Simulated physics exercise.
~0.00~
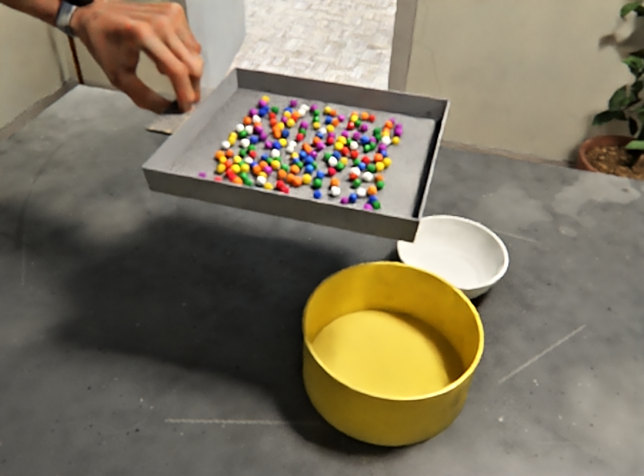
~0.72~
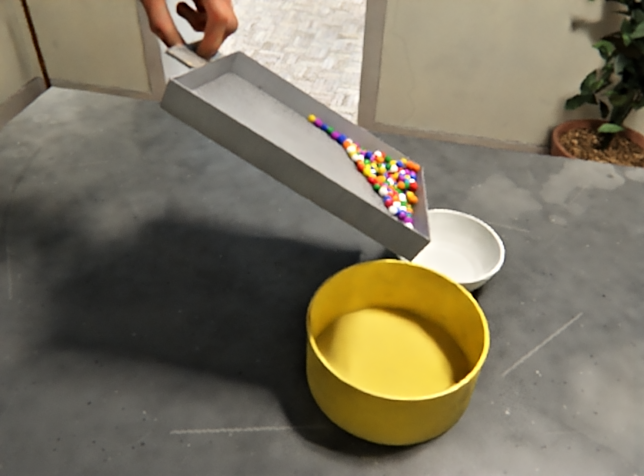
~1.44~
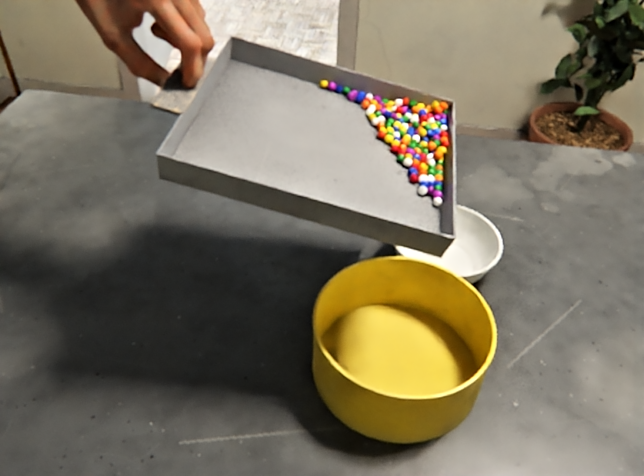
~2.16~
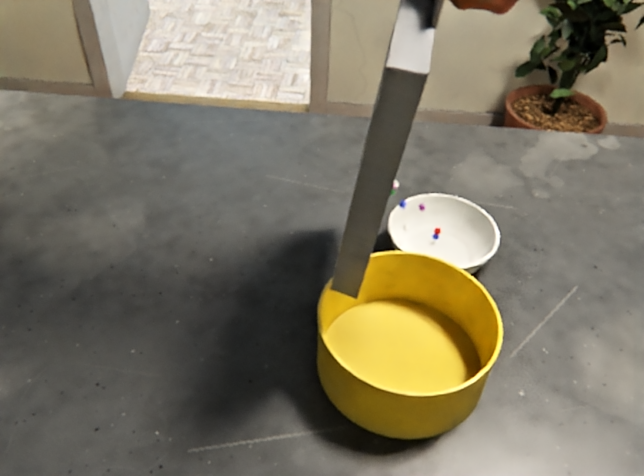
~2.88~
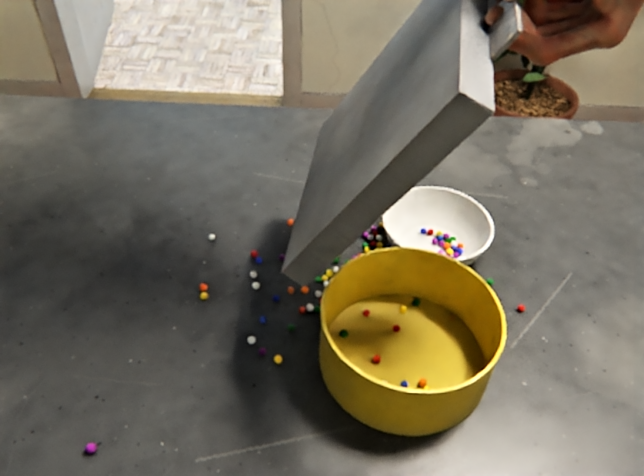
A hand-held tray tips, levels, then tips steeply, spilling most beads outside the pot and bowl.
